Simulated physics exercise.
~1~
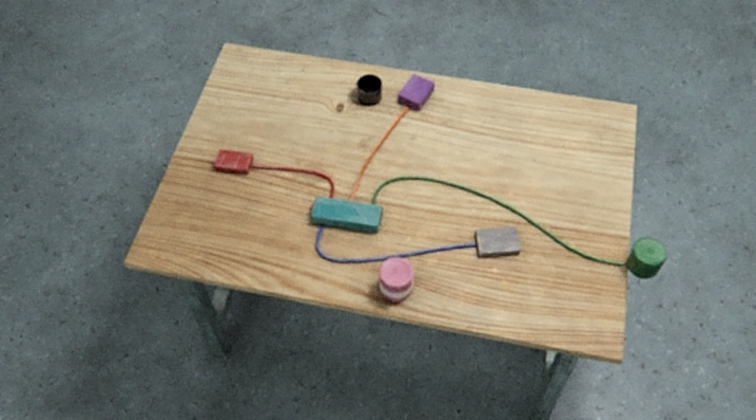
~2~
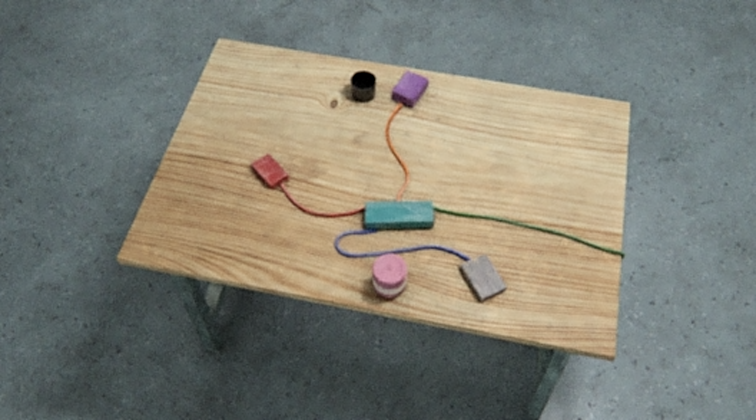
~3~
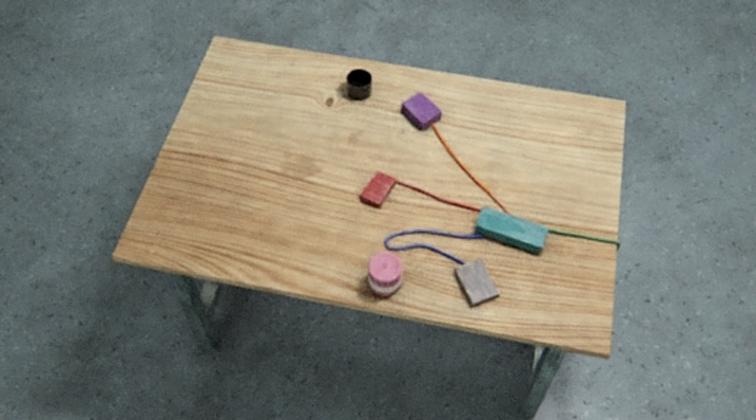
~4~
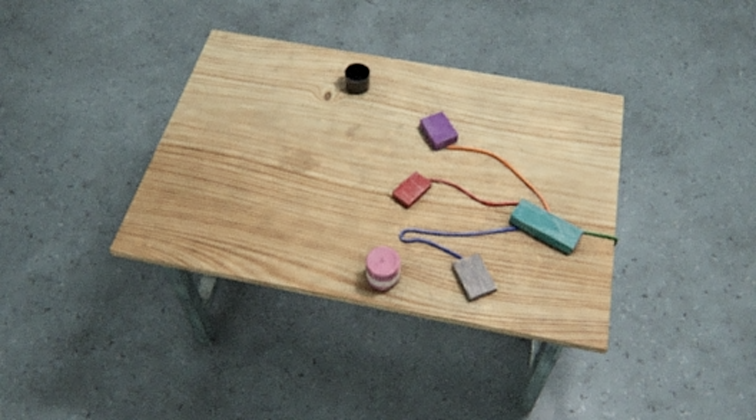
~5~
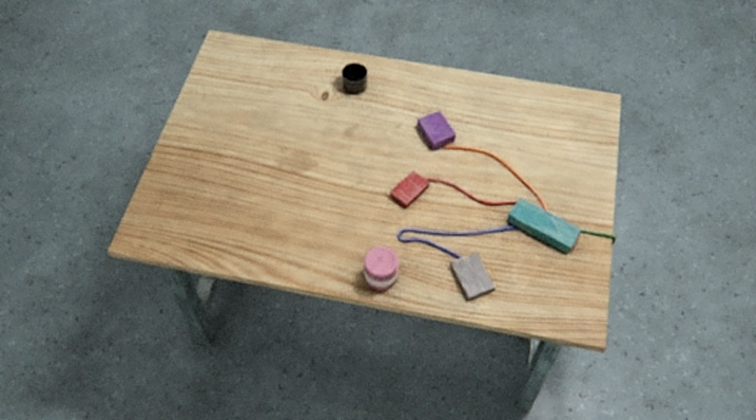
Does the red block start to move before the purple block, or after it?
The red block starts to move before the purple one. It is already sliding right while the purple block is still in its place near the back of the table.
A green cylinder falls off a table, pulling the corded teal block rightward until it stops.
